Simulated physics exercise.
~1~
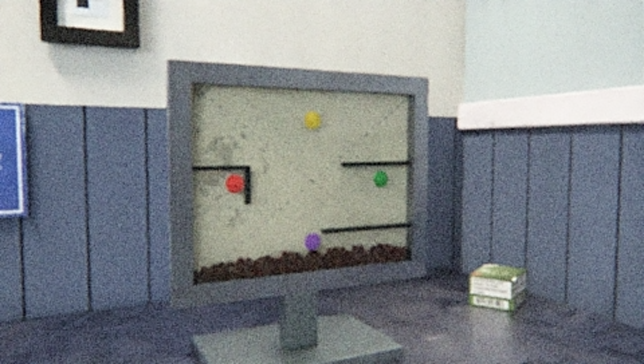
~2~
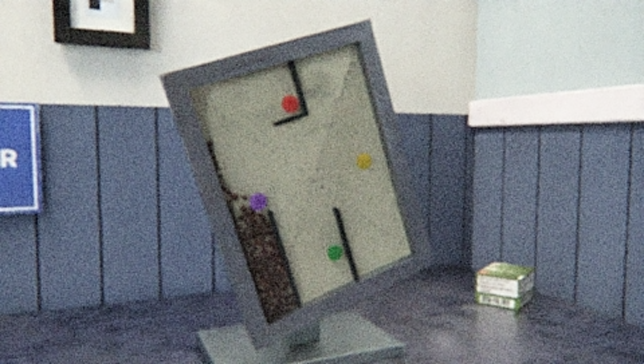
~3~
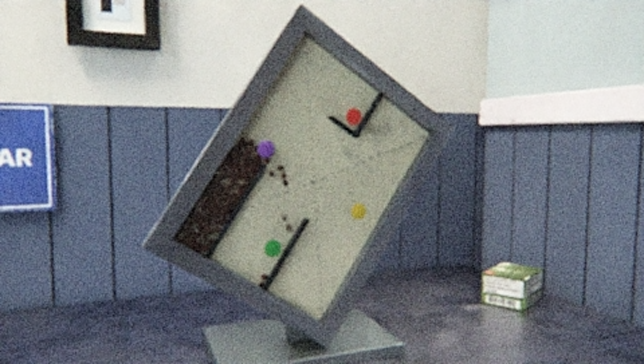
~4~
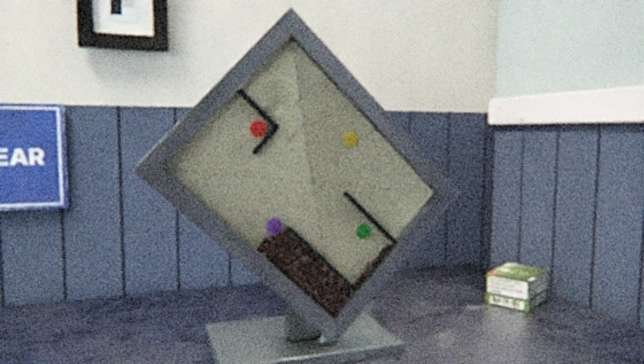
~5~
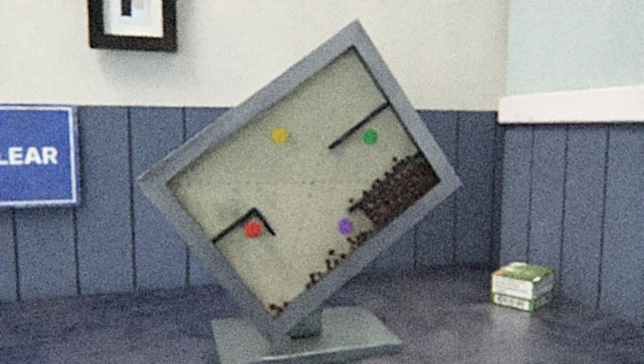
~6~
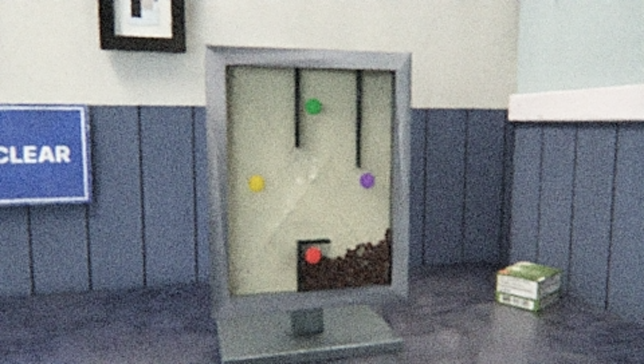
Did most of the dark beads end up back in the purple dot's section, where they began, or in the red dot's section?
Most of them ended up in the red dot's section, which was at the bottom when the panel finished on its side.
